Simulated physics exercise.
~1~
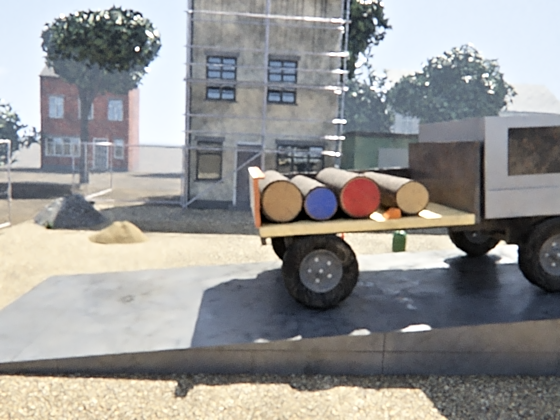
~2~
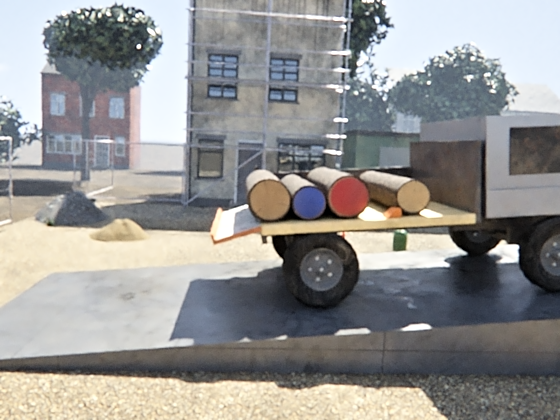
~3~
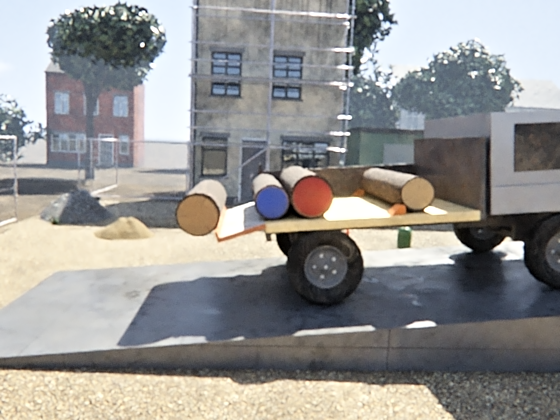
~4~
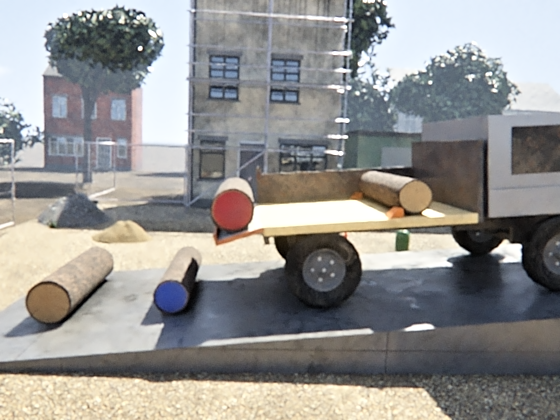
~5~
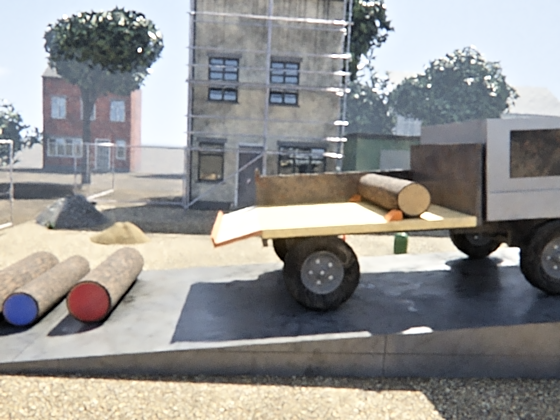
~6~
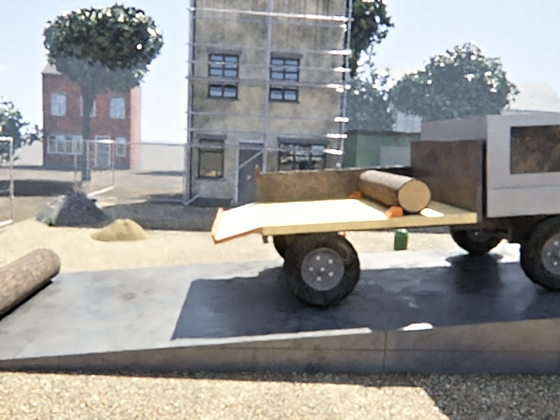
Logs rolling left off a parked pick-up's lowered tailgate and down a ramp, blue-ended then red-ended, leaving one on the bed.
